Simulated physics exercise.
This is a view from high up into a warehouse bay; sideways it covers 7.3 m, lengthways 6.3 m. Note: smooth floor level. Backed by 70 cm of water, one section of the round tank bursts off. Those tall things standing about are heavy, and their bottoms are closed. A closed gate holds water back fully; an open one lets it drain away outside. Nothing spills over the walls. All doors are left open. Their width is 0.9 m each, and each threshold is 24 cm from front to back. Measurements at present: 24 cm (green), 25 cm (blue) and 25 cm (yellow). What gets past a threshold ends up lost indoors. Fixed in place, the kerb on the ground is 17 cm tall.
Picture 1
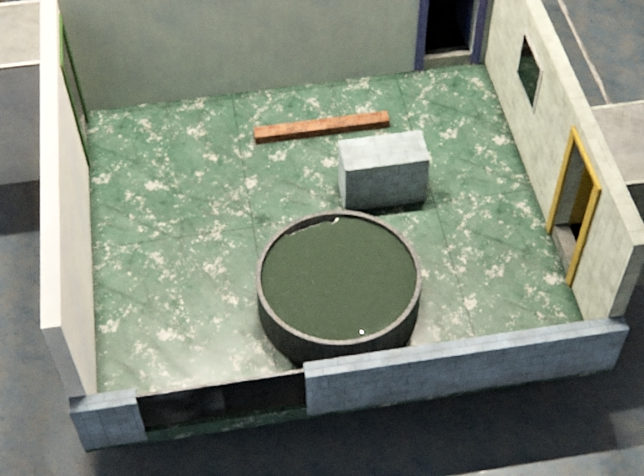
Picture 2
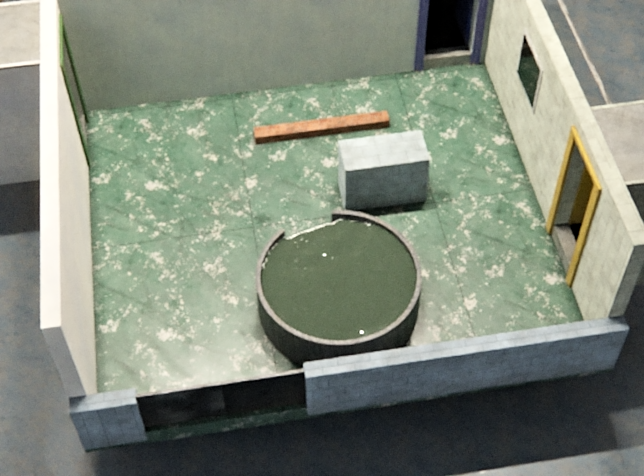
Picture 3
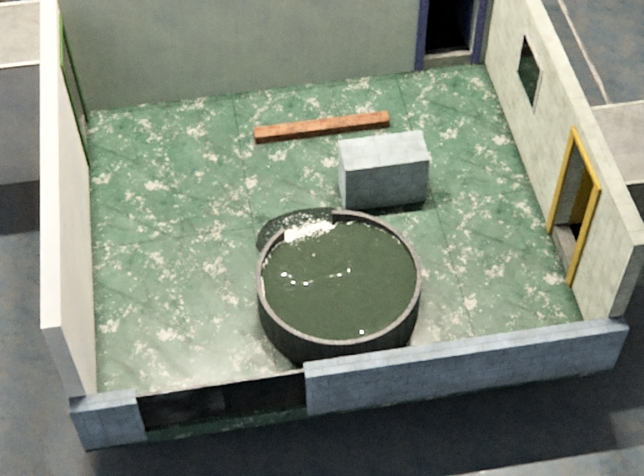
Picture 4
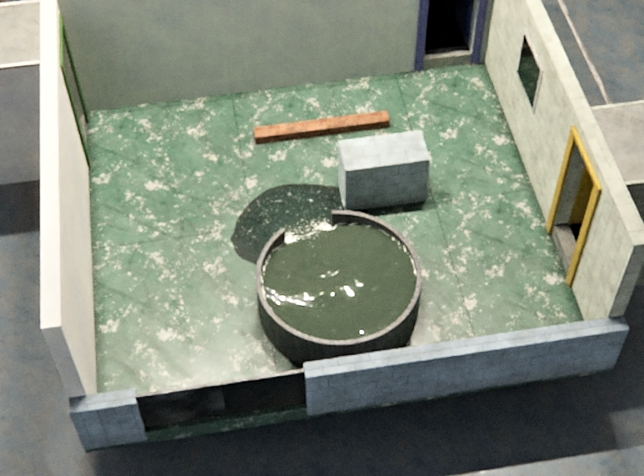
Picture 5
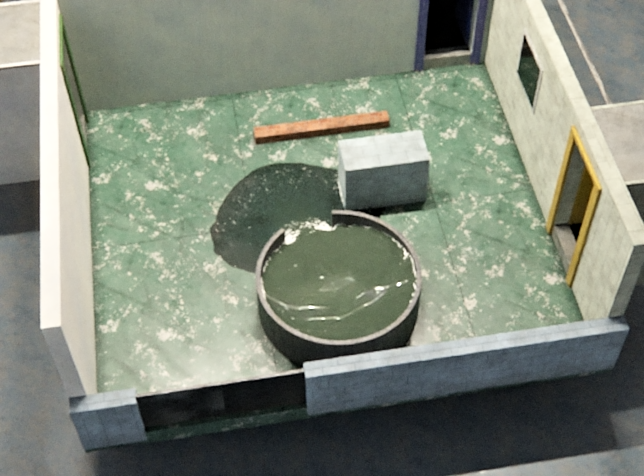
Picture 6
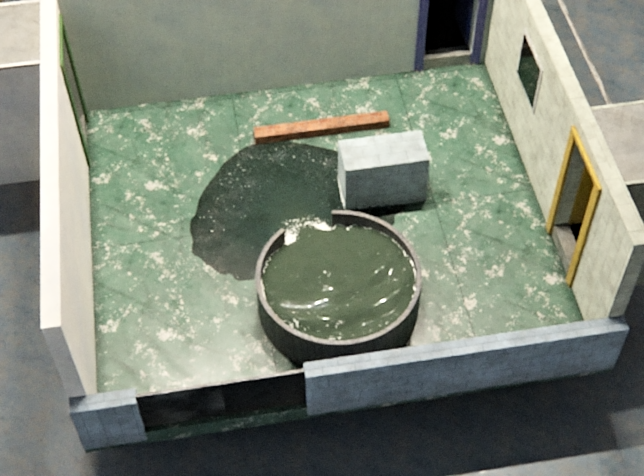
In this clip, a round tank of dark water stands in a roofless room with a green floor; a gap opens on its far side, and water pours out, spreading in a widening dark pool behind it beside a grey block.
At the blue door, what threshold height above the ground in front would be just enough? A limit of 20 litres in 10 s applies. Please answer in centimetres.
7 cm.
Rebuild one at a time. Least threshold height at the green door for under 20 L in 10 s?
At green, about 21 cm.
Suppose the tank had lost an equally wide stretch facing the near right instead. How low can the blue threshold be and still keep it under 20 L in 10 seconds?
Some 16 centimetres.
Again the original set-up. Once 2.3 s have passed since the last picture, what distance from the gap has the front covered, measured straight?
Roughly 5.0 m from the gap.
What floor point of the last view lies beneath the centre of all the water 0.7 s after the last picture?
It lies near (320, 271) in the last picture.
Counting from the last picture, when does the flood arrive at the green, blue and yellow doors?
It arrives at the green door at 1.3 s, the blue door at 2.6 s and the yellow door at 4.0 s.
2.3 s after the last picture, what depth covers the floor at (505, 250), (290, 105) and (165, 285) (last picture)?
Around 0 cm, 6 cm and 0 cm.
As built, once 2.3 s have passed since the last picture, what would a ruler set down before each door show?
In cm: Green 28, blue 0, yellow 0.
Then, 0.7 s after the last picture water covers 30 % of the floor, deepest (34 cm) near (308, 242); it has not reached the blue door.
Then, 2.3 s after the last picture water covers 45 % of the floor, deepest (34 cm) near (97, 116); it has not reached the blue door.
Then, 9.3 s after the last picture water covers 95 % of the floor, deepest (14 cm) near (251, 401); 9 cm at the blue door, 0 litres in over its 25 cm threshold.
At the blue door as built, the water peaked near 12 cm, 7.5 s after the last picture.
Run again over the same 10 s with other heights there, 34 litres in over 5.5 cm, 14 litres over 7.5 cm. The limit of 20 litres is kept from about 7 cm up.
